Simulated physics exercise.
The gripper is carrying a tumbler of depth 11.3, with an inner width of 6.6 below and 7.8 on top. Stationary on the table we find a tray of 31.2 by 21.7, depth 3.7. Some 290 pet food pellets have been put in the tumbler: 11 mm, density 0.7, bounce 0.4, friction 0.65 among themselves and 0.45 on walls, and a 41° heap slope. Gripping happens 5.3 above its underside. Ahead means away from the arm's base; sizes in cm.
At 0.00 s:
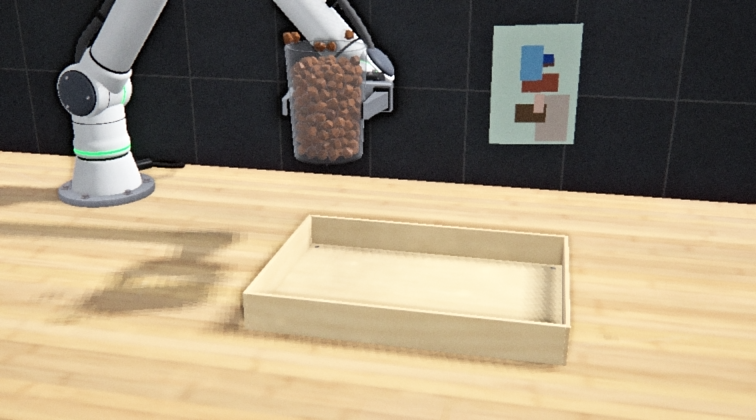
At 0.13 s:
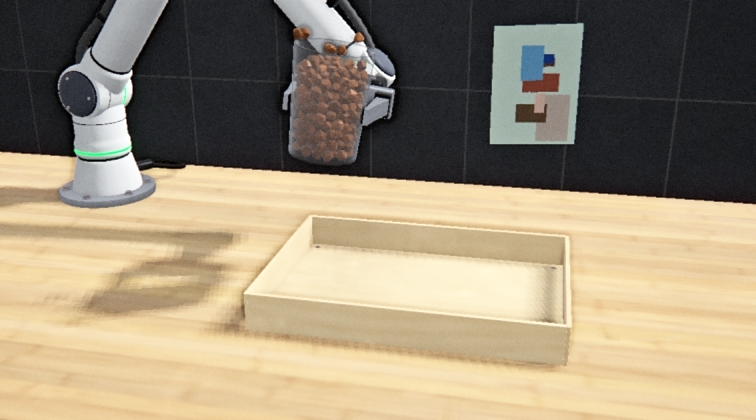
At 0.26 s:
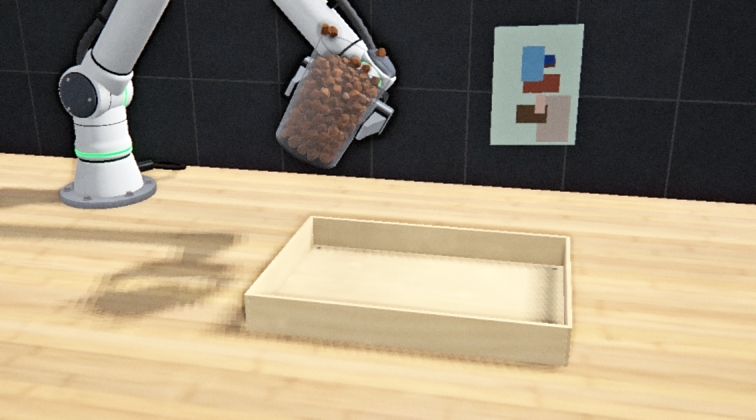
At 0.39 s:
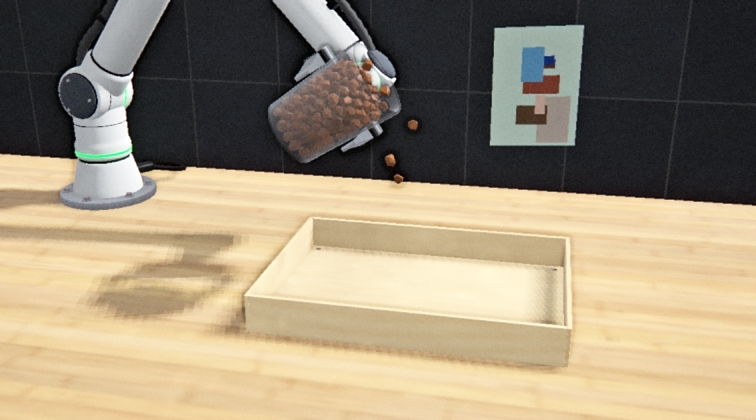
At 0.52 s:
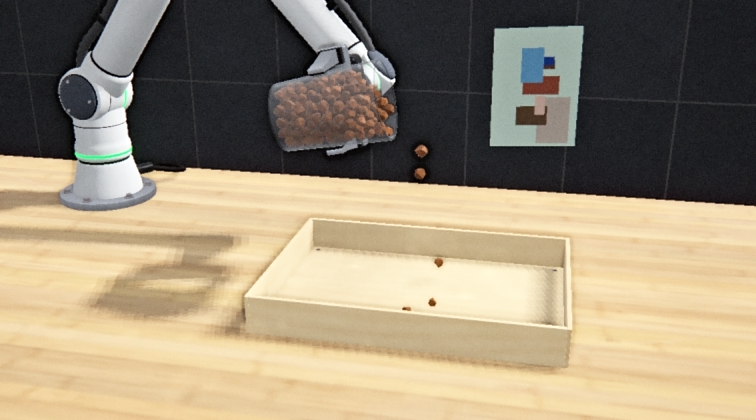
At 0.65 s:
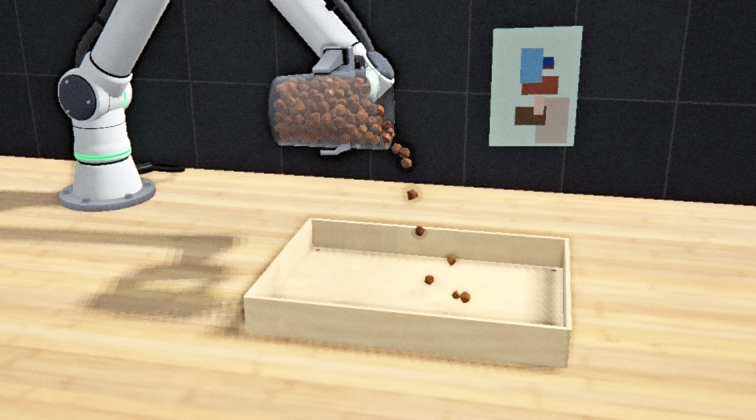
On a wooden table, a white robot arm tilting a clear tumbler of brown pellets rightward, a few dropping into a shallow tray.
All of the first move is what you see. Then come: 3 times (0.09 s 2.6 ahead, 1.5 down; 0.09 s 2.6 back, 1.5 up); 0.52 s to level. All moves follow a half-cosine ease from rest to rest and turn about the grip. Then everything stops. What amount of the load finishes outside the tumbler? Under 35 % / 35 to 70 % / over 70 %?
35 to 70 %.
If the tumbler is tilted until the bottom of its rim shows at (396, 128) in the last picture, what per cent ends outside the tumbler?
20 percent or so.
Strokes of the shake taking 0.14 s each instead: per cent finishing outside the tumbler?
Around 25 percent.
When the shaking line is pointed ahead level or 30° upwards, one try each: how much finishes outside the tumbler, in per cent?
Try one gives about 70 in a hundred, try two about 90 in a hundred.
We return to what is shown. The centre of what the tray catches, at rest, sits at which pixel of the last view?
Roughly at (475, 296) in the last picture.
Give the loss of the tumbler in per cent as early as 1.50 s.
Near 45 per cent so far.
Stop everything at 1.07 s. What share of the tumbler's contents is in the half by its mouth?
Some 40 per cent.
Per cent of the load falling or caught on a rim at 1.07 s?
Some 7 percent.
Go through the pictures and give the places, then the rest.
The first frame shows tumbler middle at (328, 103), level; upper third of the load around (328, 75), from x 285 to 360, top at y 35; 290 in the tumbler.
The second frame shows tumbler middle at (329, 104), tilted 8° forward; upper third of the load around (331, 76), from x 295 to 365, top at y 35.
The third frame shows tumbler middle at (330, 105), tilted 30° forward; upper third of the load around (337, 81), from x 285 to 380, top at y 30.
The fourth frame shows tumbler middle at (331, 107), tilted 56° forward; upper third of the load around (342, 89), from x 280 to 410, top at y 65; 287 in the tumbler, 3 in flight or on a rim.
The fifth frame shows tumbler middle at (332, 109), tilted 78° forward; upper third of the load around (334, 93), from x 280 to 440, top at y 75; 285 in the tumbler, 3 in the tray, 2 in flight or on a rim.
The sixth frame shows tumbler middle at (331, 110), tilted 86° forward; upper third of the load around (325, 94), from x 280 to 465, top at y 80; 280 in the tumbler, 6 in the tray, 4 in flight or on a rim.
After 1.07 s, tilted 86° forward, highest piece 22 above the table; 196 in the tumbler, 74 in the tray, 20 in flight or on a rim.
After 1.50 s, tilted 31° forward, highest piece 25 above the table; 164 in the tumbler, 126 in the tray.
After 1.91 s, level, highest piece 25 above the table; 164 in the tumbler, 126 in the tray.
After 2.96 s, level, highest piece 25 above the table; 164 in the tumbler, 126 in the tray.
At rest, 164 in the tumbler, 126 in the tray. That is 43 % outside the tumbler.
